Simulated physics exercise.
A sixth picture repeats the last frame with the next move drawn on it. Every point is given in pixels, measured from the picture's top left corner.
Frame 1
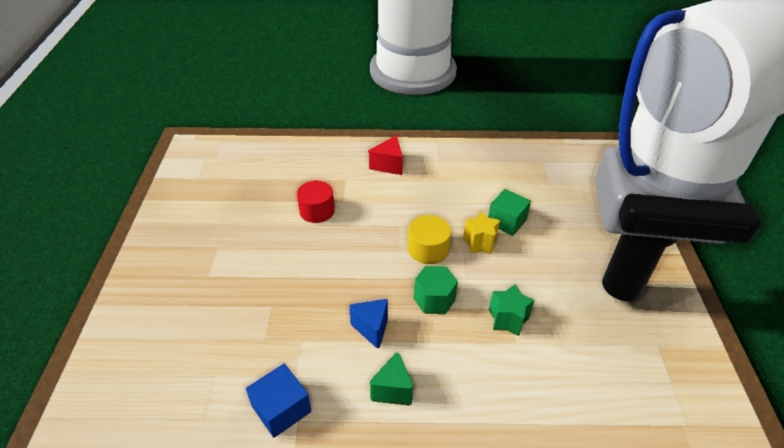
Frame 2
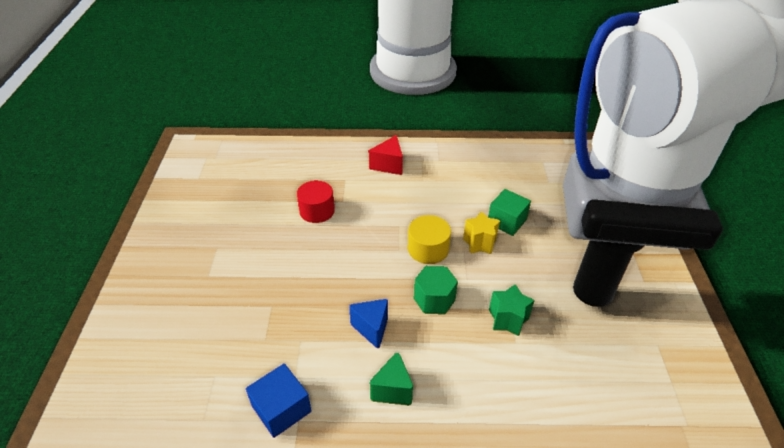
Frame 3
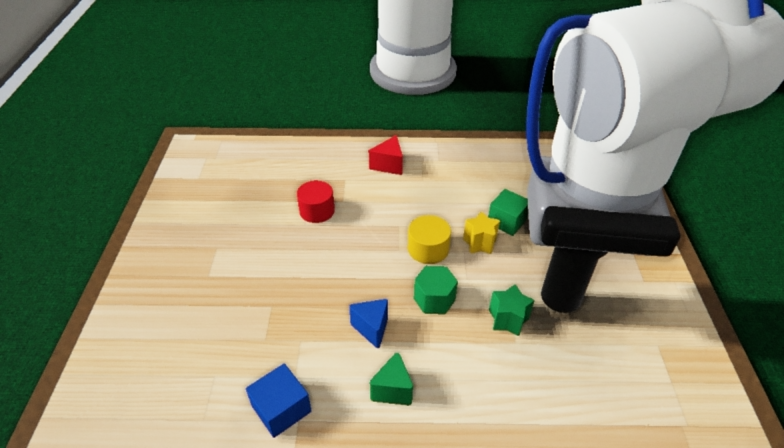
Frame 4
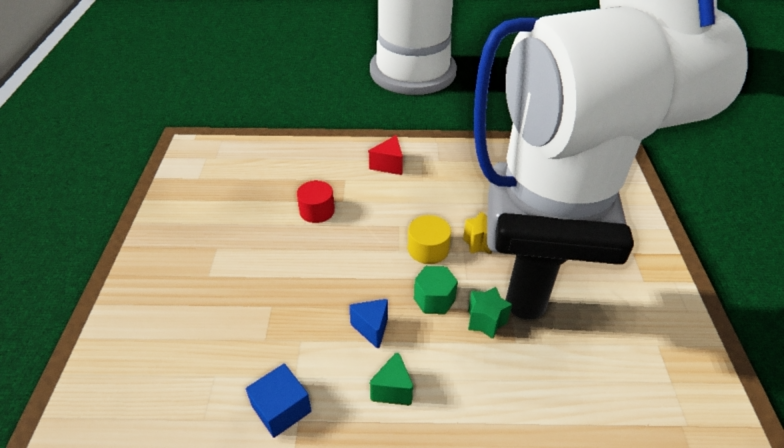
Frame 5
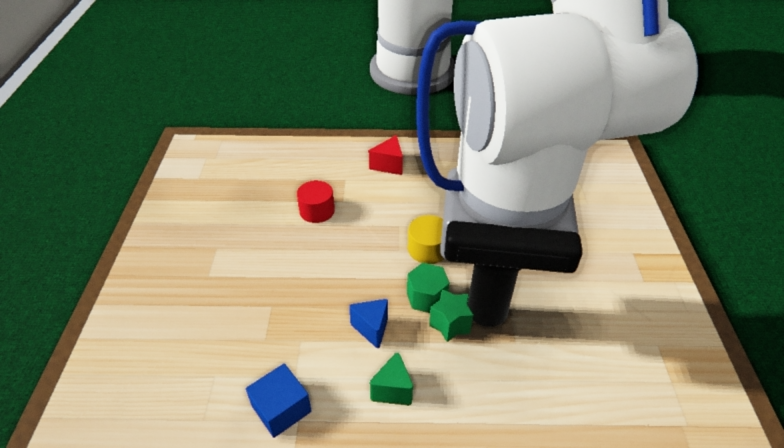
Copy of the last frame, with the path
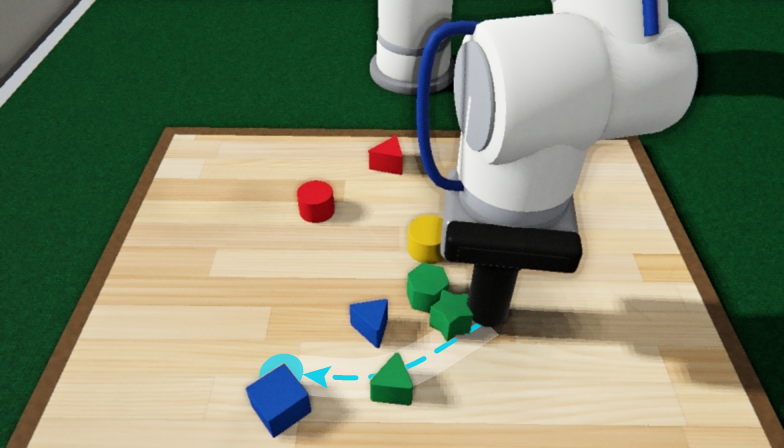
A white robot arm with a black peg sweeps left from the right side of a pale wooden board on a green floor, seen from above by a still camera. Red, yellow, green and blue blocks lie scattered across the board, with a white cylindrical base standing behind. The peg meets the green star and pushes it left against the green six-sided block, which shifts slightly.
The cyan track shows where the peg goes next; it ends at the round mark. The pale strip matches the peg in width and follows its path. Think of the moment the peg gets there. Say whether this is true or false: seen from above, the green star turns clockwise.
True
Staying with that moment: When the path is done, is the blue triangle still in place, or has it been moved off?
By the last moment, the blue triangle will have left its place.
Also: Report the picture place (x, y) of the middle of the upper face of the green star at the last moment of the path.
That would be at about pixel (370, 326).
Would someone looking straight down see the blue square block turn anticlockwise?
That would be a yes.
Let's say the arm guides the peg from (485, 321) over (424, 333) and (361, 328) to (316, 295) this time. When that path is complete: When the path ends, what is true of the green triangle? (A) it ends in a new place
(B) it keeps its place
Option B.
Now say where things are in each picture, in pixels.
Peg's lower end (622, 286); blue square block (277, 391); blue triangle (371, 311); green triangle (393, 373); green star (513, 300), in the first picture.
Peg (593, 292); blocks still, in the second picture.
Peg (561, 297); blocks still, in the third picture.
Peg (526, 304); green star (490, 302), in the fourth picture.
Peg (487, 311); blue square block (277, 391); blue triangle (371, 311); green triangle (393, 373); green star (453, 305), in the fifth picture.
Drawn move, from (485, 321) via (428, 356) and (358, 378), ending at (281, 372).
What follows on the original path. One third of the way, peg (429, 346); blue triangle (366, 310); green star (398, 319), turned 40° clockwise.
Two thirds of the way, peg (356, 368); blue triangle (356, 300), turned 35° clockwise; green triangle (371, 393), turned 75° anticlockwise; green star (370, 326), turned 100° clockwise.
At the end, peg (279, 363); blue square block (262, 395), turned 35° anticlockwise; blue triangle (356, 300), turned 35° clockwise; green triangle (371, 393), turned 75° anticlockwise; green star (370, 326), turned 100° clockwise.
